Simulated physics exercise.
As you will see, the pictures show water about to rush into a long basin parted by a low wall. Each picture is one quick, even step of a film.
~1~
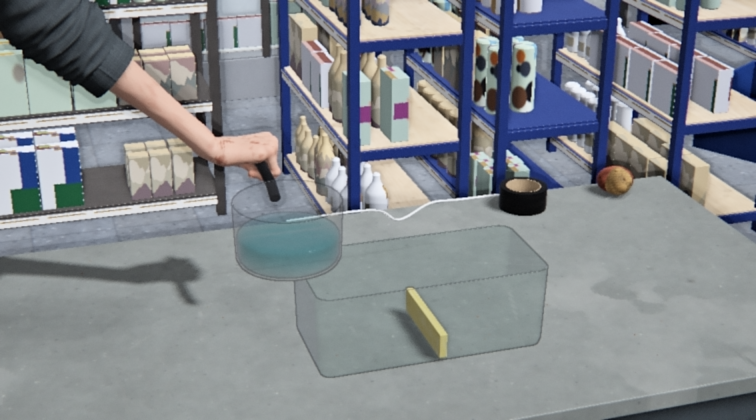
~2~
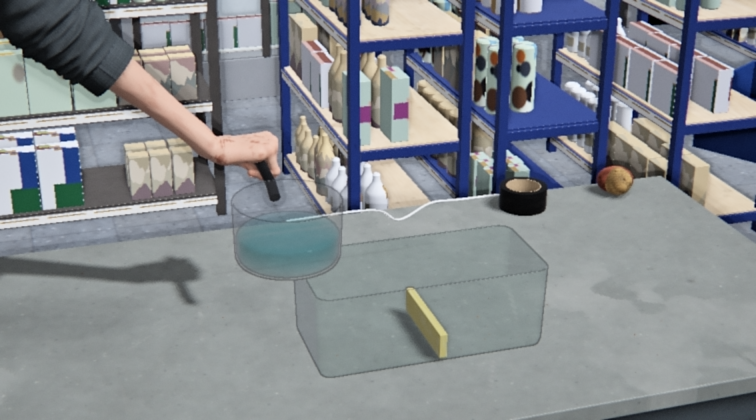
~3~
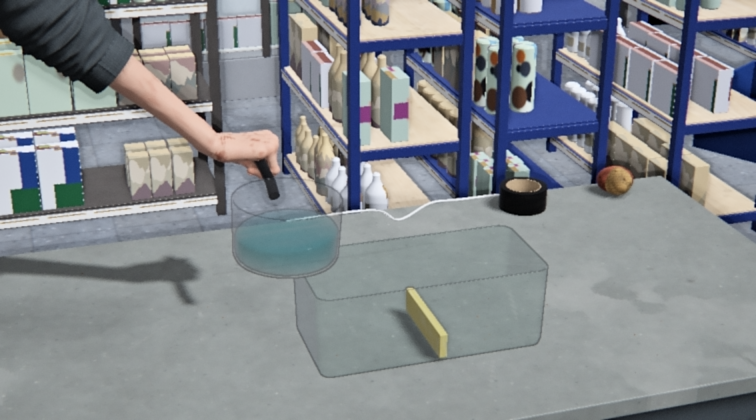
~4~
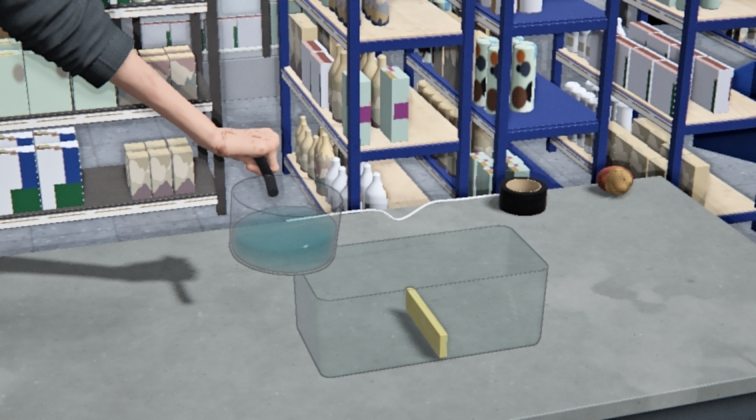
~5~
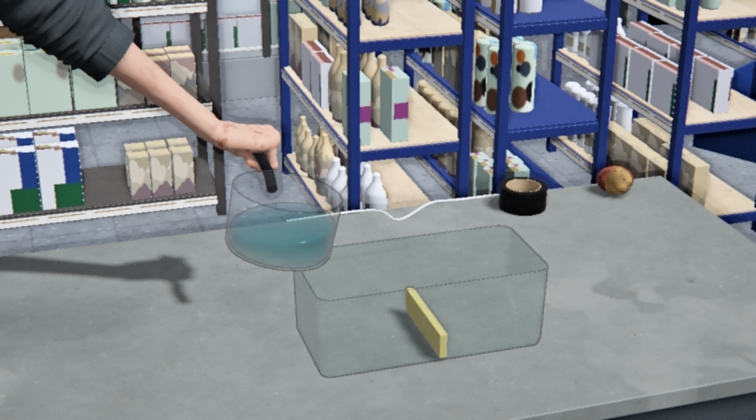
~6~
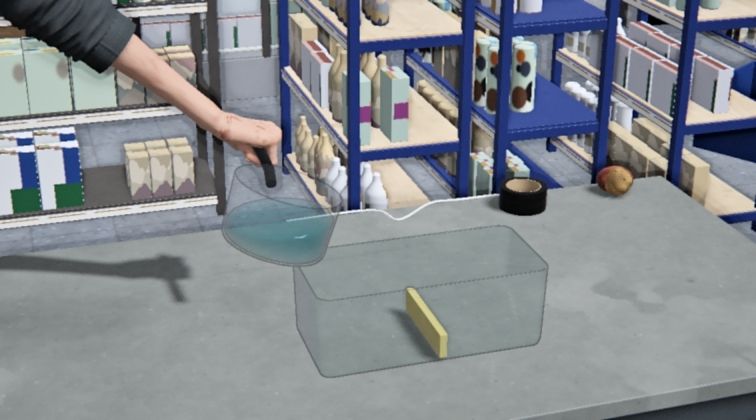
The video shows a hand holding a clear round container of blue-green water above a grey counter, beside a long transparent basin with a low yellow divider; the hand gradually tilts the container to the right.
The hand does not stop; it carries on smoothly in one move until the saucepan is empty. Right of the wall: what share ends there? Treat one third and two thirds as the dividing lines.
By the end, under a third sits to the right of the wall.
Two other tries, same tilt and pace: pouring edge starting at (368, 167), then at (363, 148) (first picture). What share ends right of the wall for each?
Start one gives some 80 %, start two some 75 %.
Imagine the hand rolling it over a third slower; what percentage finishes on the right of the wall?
Roughly 5 in a hundred.
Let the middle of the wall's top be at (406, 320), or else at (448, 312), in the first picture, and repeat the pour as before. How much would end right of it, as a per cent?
75 per cent, then 10 per cent, roughly.
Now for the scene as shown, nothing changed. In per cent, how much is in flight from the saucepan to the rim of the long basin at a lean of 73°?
It comes to 15 per cent or so.
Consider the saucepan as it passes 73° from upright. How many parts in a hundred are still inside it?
Roughly 85 %.
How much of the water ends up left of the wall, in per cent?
Roughly 75 percent of it.
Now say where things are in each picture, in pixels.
It leans 0°; its right rim is at (340, 196); the water meets the walls at (236, 237) and (337, 224); the long basin's rim runs from (304, 278) to (529, 247); the wall's top is at (426, 311), in the first picture.
It leans 1°; its right rim is at (340, 196); the water meets the walls at (236, 237) and (337, 223), in the second picture.
It leans 3°; its right rim is at (340, 196); the water meets the walls at (235, 235) and (336, 221), in the third picture.
It leans 6°; its right rim is at (340, 196); the water meets the walls at (232, 233) and (334, 217), in the fourth picture.
It leans 11°; its right rim is at (340, 196); the water meets the walls at (229, 229) and (333, 214), in the fifth picture.
It leans 17°; its right rim is at (339, 196); the water meets the walls at (225, 221) and (331, 211), in the sixth picture.
A moment on, the saucepan is tipped part way and 83 per cent is still to pour, 0 is left of the wall and 0 right of it.
Next, the saucepan is tipped on its side and 24 per cent is still to pour, 35 is left of the wall and 11 right of it.
Then the saucepan is tipped on its side and 5 per cent is still to pour, 65 is left of the wall and 22 right of it.
Later the saucepan is tipped on its side and 1 per cent is still to pour, 74 is left of the wall and 23 right of it.
In the end 75 per cent lies left of the wall, 23 right of it and 2 outside.
